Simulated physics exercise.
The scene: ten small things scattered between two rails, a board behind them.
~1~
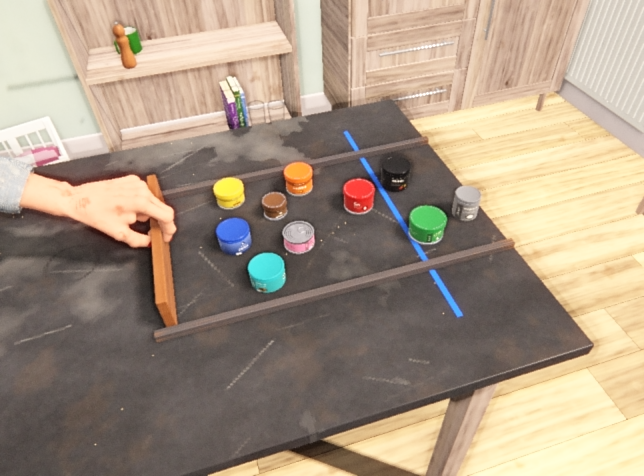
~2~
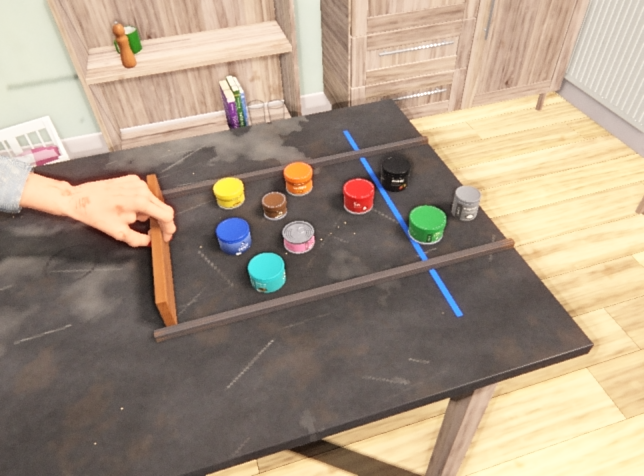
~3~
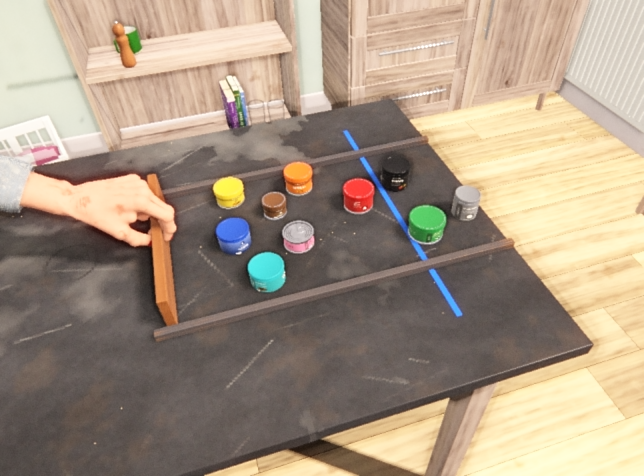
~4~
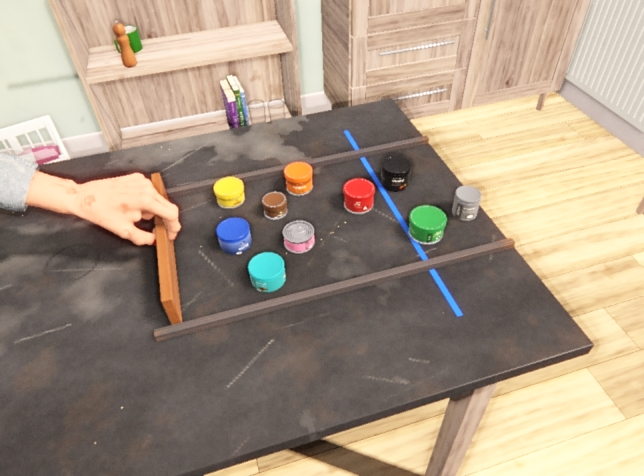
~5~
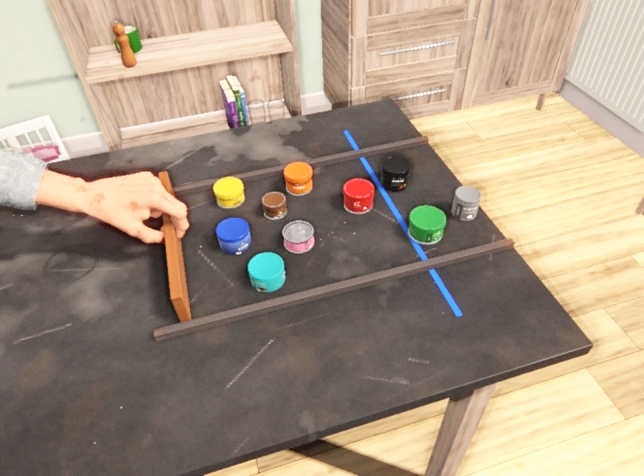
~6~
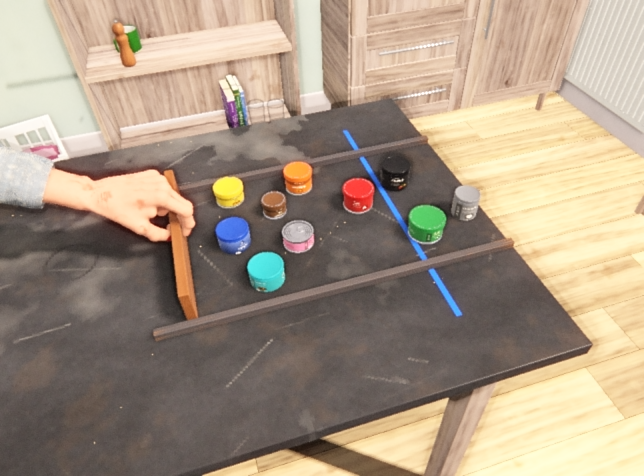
A wooden board, held upright by a hand at the left, stayed still at first, then slid slightly right between two rails toward the scattered colourful little pots, which did not move.
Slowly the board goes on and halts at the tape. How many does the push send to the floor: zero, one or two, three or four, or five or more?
The number that fall off is zero.
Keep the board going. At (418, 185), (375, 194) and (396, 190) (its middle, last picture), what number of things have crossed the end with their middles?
It would be 2, 0 and 0.
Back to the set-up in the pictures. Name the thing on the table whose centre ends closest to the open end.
It is the grey tub.
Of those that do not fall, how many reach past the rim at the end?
It comes to 0.
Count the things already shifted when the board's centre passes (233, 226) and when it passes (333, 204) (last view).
First 2, then 7.
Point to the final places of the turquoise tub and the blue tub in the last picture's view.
The turquoise tub at (431, 235), the blue tub at (405, 195).
Soon after, none off yet; grey tub at rest near (466, 203); black tub at rest near (395, 174); green tin at rest near (426, 225).
Then, none off yet; grey tub at rest near (466, 203); black tub moving near (402, 172); green tin at rest near (426, 225).
At rest, the number that fall off is zero.
